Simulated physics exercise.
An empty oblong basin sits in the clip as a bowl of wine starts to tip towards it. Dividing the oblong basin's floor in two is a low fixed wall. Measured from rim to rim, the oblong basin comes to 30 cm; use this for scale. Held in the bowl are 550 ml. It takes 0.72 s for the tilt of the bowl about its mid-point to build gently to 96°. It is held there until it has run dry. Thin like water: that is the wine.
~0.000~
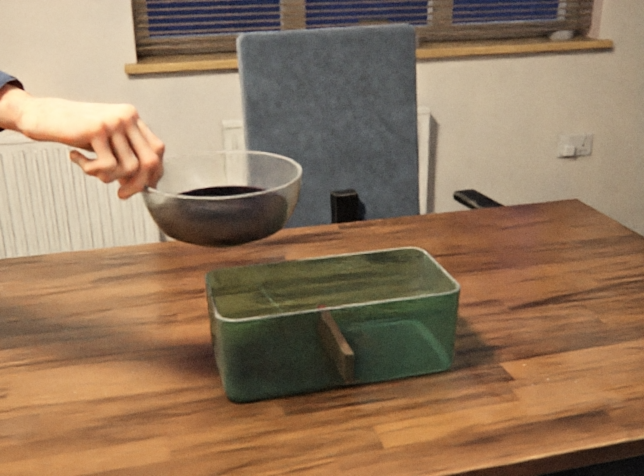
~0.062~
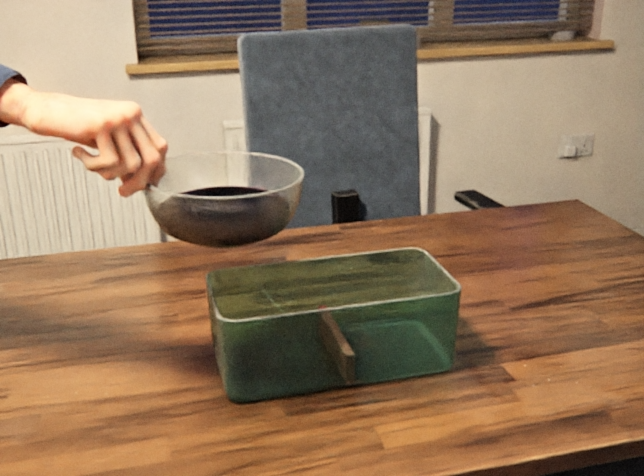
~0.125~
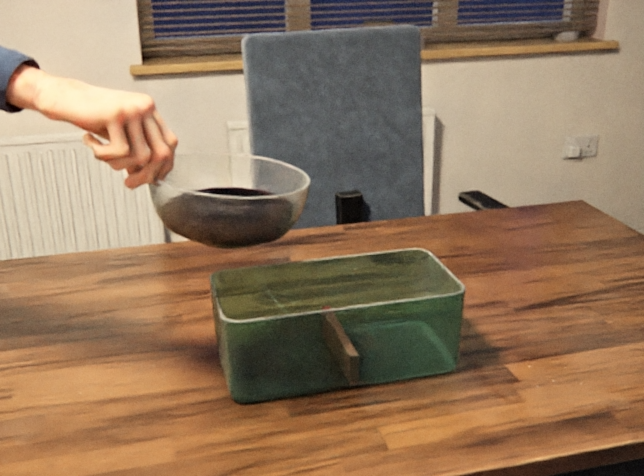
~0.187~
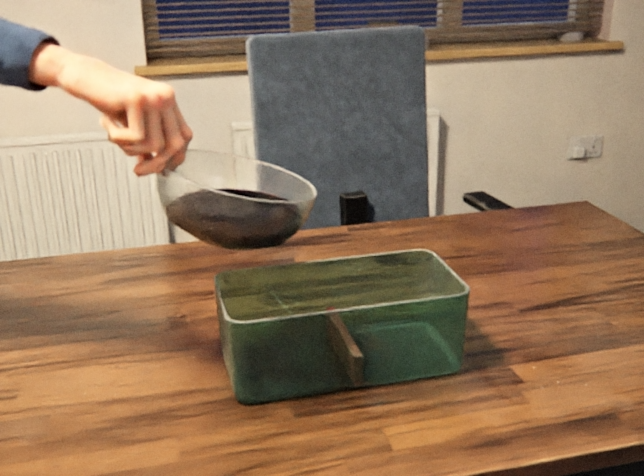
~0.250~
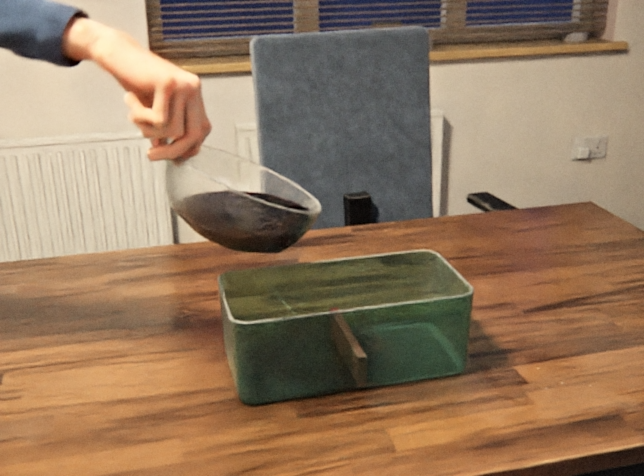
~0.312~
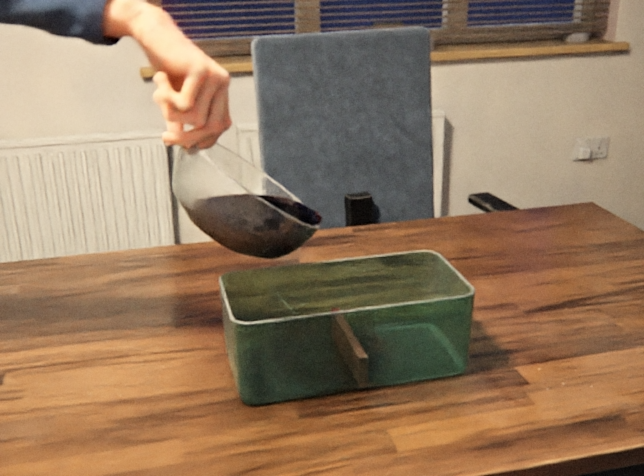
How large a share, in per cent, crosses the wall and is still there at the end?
A share of about 29 per cent.
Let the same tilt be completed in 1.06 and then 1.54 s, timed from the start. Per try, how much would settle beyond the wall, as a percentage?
In order, 30 and 40 per cent.
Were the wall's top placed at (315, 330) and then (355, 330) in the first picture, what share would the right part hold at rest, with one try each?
One try each: Around 55 percent and then around 10 percent.
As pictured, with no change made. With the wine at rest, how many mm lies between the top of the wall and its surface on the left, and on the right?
Measured: Left around 24 mm, right around 34 mm.
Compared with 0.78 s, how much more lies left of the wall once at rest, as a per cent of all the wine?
Difference: Approx. 6 %.
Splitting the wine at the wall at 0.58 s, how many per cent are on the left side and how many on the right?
34 on the left, 26 on the right, roughly.
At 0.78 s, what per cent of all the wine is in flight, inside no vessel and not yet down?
Some 7 % is up in the air.
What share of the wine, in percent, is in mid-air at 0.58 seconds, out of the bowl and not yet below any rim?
About 20 per cent.
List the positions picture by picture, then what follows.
In the first frame, tilt 0°; pouring edge (299, 167); surface from (153, 211) to (289, 199); the oblong basin's rim runs from (212, 296) to (441, 268); the wall's top is at (334, 329).
In the second frame, tilt 2°; pouring edge (301, 170); surface from (155, 210) to (291, 199).
In the third frame, tilt 7°; pouring edge (307, 177); surface from (159, 208) to (295, 203).
In the fourth frame, tilt 15°; pouring edge (313, 189); surface from (167, 206) to (301, 206).
In the fifth frame, tilt 26°; pouring edge (317, 204); surface from (178, 206) to (310, 208).
In the sixth frame, tilt 38°; pouring edge (315, 221); surface from (189, 209) to (307, 211); 1 per cent is over the edge.
After 0.58 s the tilt is 88° and 19 per cent is still to pour, 35 is left of the wall and 26 right of it.
After 0.78 s the tilt is 96° and 3 per cent is still to pour, 61 is left of the wall and 29 right of it.
After 0.99 s the tilt is 96° and 0 per cent is still to pour, 67 is left of the wall and 29 right of it.
After 1.22 s the tilt is 96° and 0 per cent is still to pour, 67 is left of the wall and 29 right of it.
In the end 67 per cent lies left of the wall, 29 right of it and 3 outside.
